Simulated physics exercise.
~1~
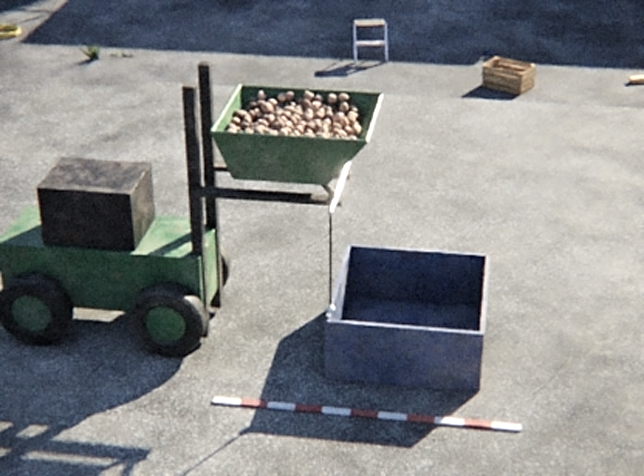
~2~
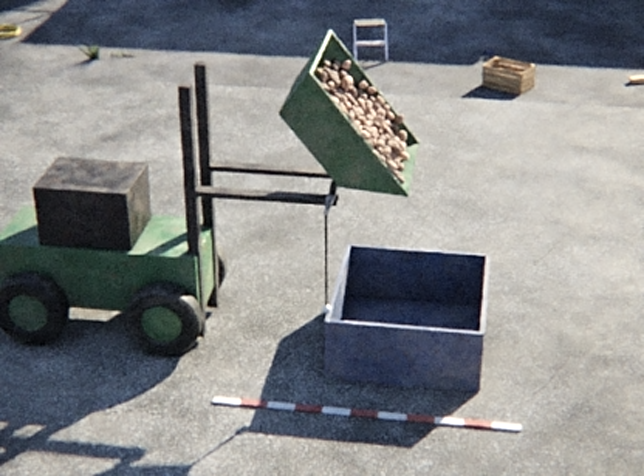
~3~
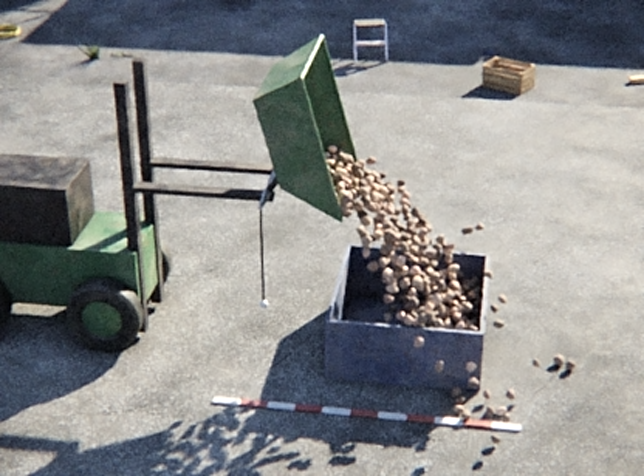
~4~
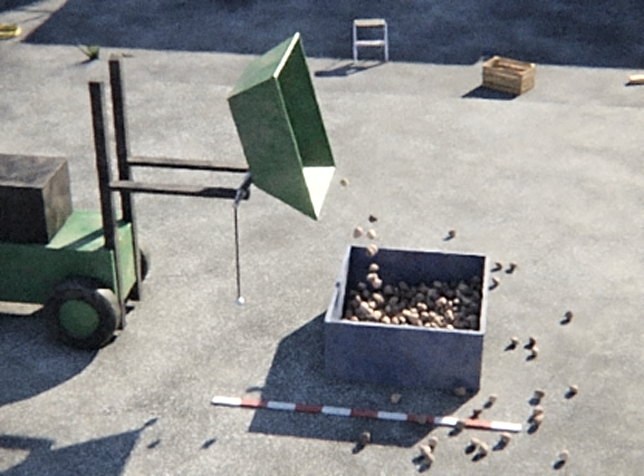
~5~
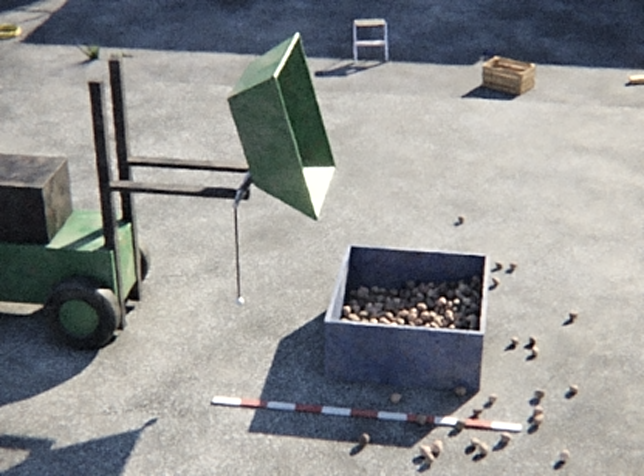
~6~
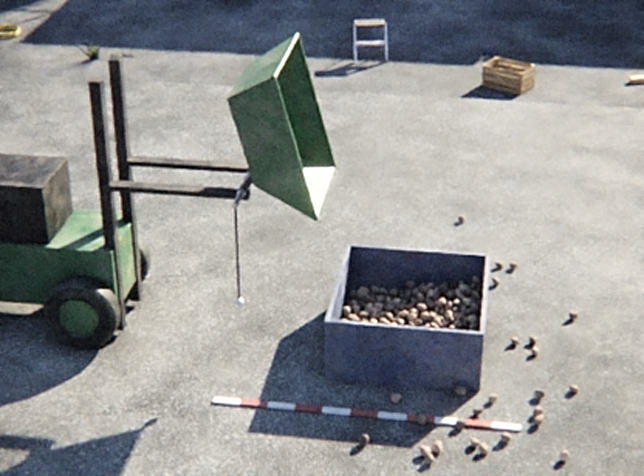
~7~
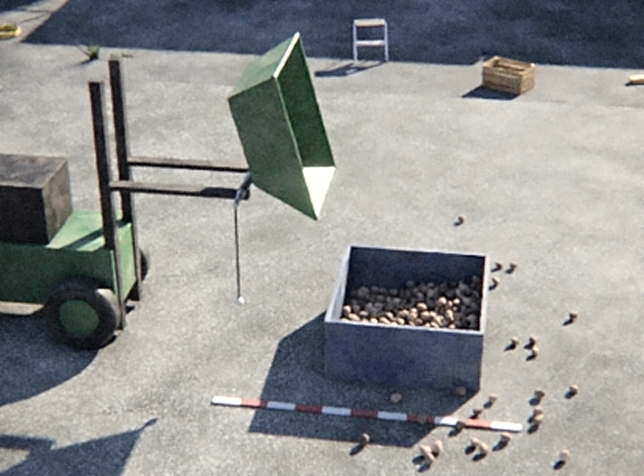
A green skip heaped with smooth brownish stones hangs raised on the arms of a green forklift, beside an open blue-grey bin on a sunlit yard. The skip tips steeply to the right, and the stones slide toward its lower edge. As the forklift backs away to the left, they pour out in a thick stream, most dropping into the bin while some scatter past its right side and front. The last few fall and the skip hangs empty, still tilted. Finally everything rests, with most stones in the bin and a few strewn around it.
